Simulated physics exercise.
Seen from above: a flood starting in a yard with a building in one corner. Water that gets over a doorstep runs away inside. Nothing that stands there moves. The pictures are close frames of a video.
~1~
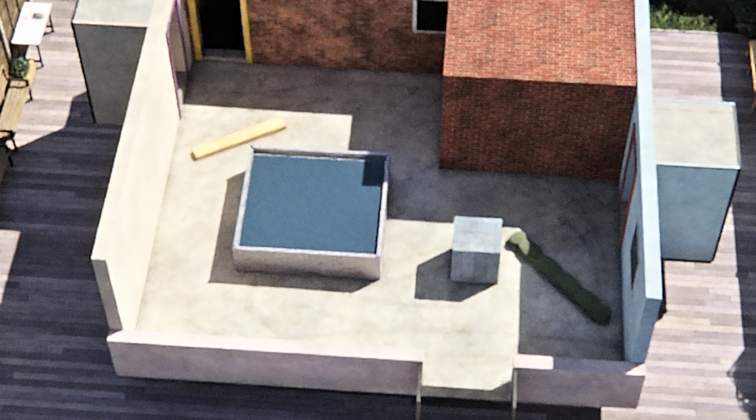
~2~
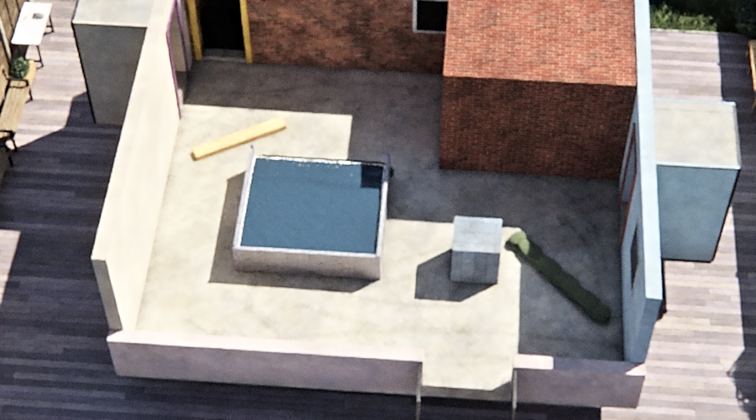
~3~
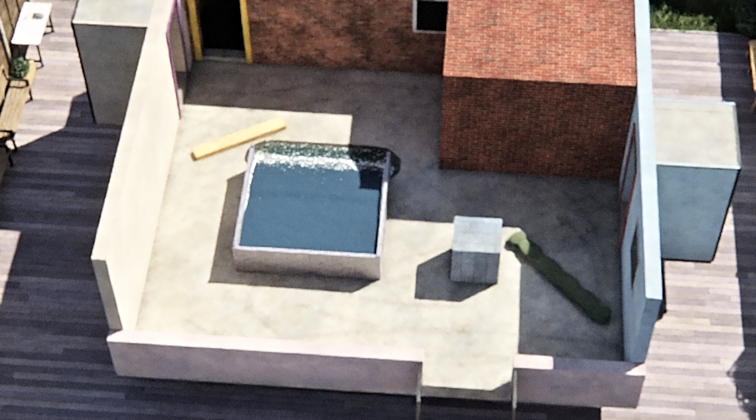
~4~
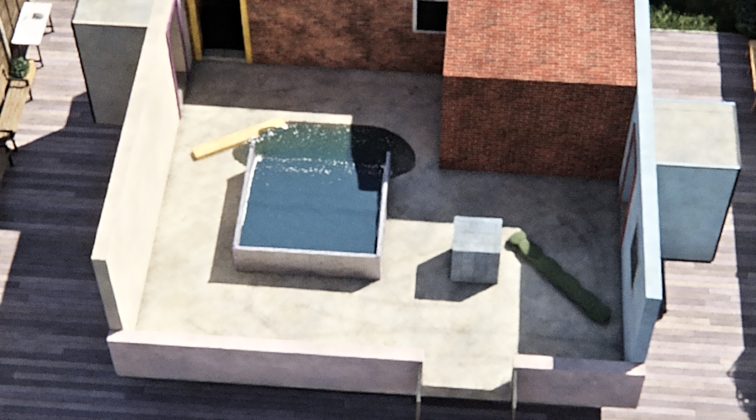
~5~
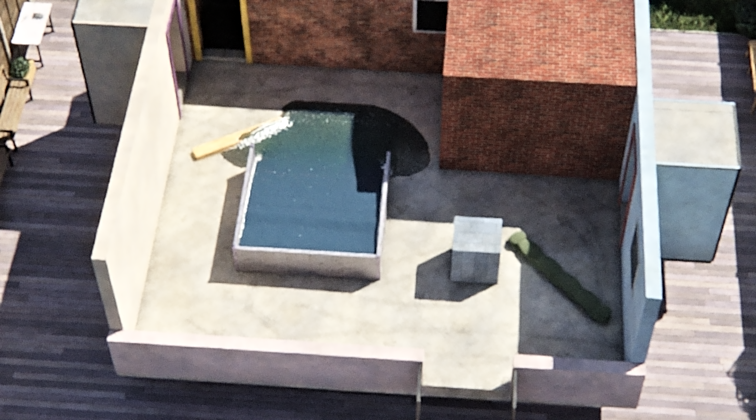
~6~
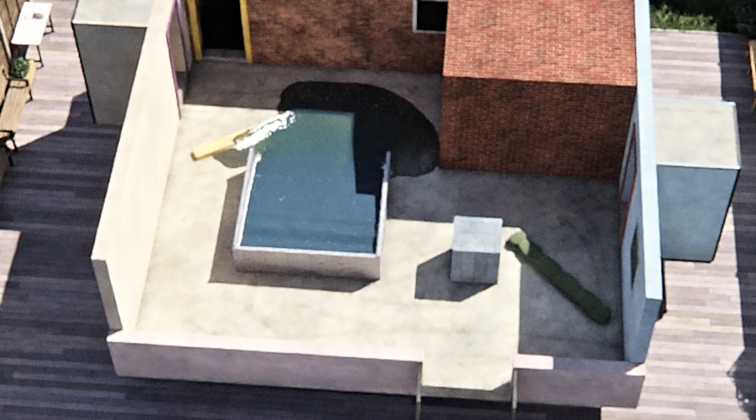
Water pouring from the far side of a square tank, spreading across a walled yard and around a yellow beam.
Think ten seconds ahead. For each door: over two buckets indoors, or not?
In the end: The yellow door lets in a lot; the red door admits no more than that; the purple door admits no more than that.
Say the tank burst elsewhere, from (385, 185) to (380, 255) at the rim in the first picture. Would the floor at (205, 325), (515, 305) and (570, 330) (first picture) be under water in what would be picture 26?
In that order: No water, awash, flooded.
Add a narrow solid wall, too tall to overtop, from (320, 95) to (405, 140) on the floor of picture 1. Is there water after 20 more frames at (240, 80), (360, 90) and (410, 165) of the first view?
As listed: Wet, under water, covered.
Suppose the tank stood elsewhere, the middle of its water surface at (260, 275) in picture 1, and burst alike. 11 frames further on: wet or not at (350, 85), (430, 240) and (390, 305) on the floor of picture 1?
In that order: Awash, clear, clear.
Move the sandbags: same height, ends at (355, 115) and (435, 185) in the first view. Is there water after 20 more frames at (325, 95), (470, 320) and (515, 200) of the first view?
As listed: Under water, not flooded, dry.
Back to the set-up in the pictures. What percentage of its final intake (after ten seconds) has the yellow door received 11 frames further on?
Close to 0 %.
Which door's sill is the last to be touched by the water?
I say the one in red.
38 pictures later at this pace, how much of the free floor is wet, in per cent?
Near 70 in a hundred.
A moment on, water covers 25 % of the floor; the yellow door not reached, the red door not reached, the purple door not reached.
Next, water covers 30 % of the floor; the yellow door wet at the sill, nothing in, the red door not reached, the purple door wet at the sill, nothing in.
Then, water covers 35 % of the floor; the yellow door under two buckets in, the red door not reached, the purple door wet at the sill, nothing in.
Later, water covers 70 % of the floor; the yellow door over two buckets in, the red door not reached, the purple door wet at the sill, nothing in.
In the end, water covers 85 % of the floor; the yellow door far over two buckets in, the red door wet at the sill, nothing in, the purple door wet at the sill, nothing in.
